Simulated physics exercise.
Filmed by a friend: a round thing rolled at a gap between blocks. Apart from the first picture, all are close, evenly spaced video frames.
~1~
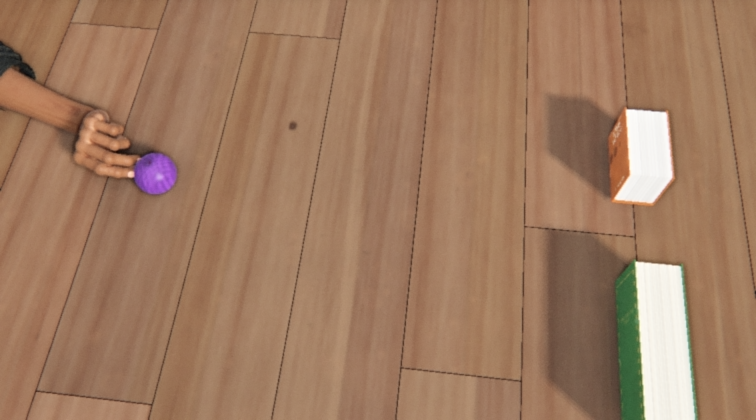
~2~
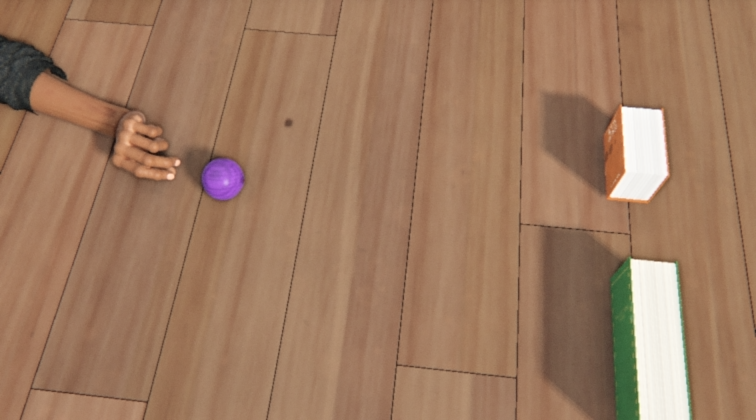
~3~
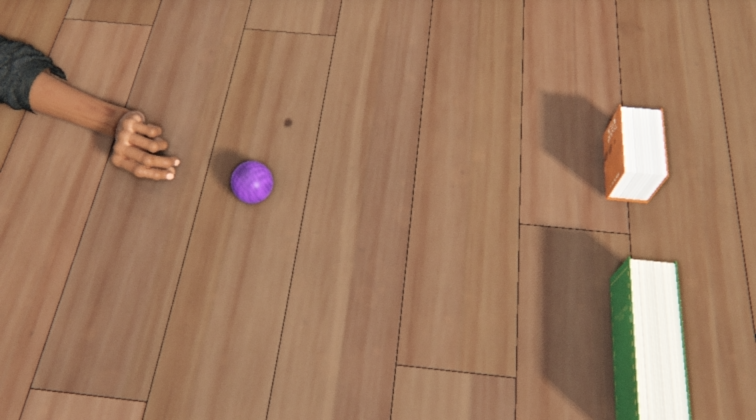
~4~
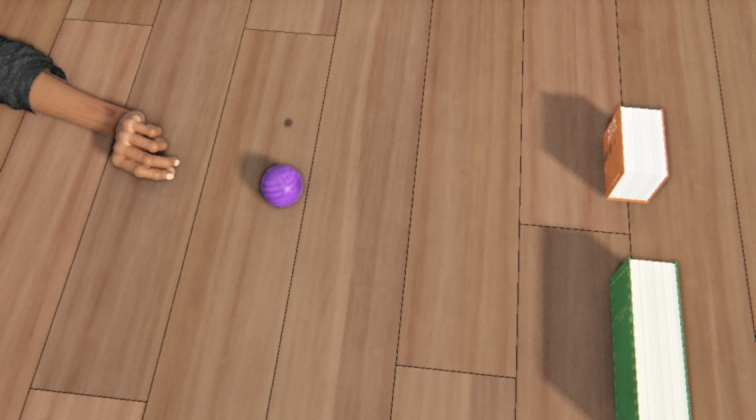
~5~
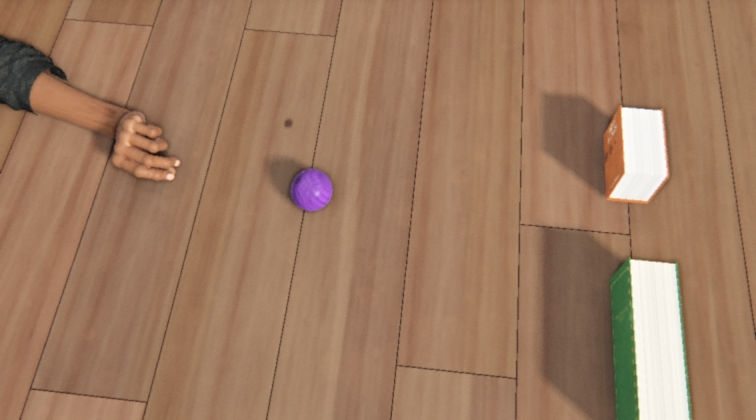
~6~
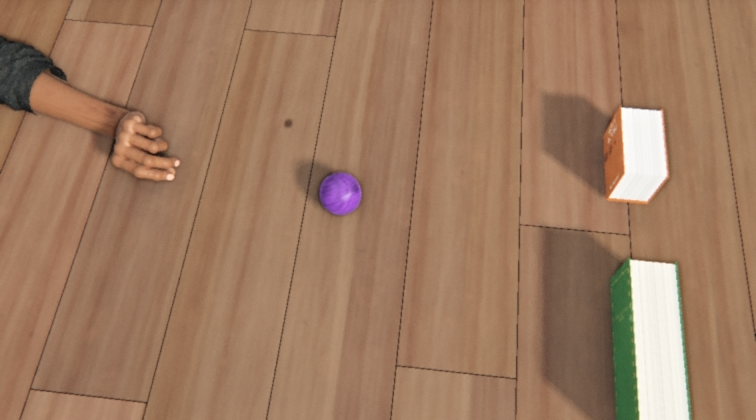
A hand at the left let go of a round purple onion, which rolled steadily rightward across the wooden floor, drifting slightly downward, while the orange and green books on the right stayed still.
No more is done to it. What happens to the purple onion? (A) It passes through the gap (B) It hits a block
Answer: A.
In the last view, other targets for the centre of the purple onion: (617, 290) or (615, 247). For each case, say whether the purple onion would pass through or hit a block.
Is halted; squeezes through.
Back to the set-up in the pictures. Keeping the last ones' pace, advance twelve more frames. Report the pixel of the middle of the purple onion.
I'd guess it ends up about (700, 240) in the last view.
Then, 0.40 s later than the last frame, purple onion heading on near (642, 229).
Then, 0.88 s later than the last frame, purple onion heading on.
When it is over, the purple onion gets between the blocks.
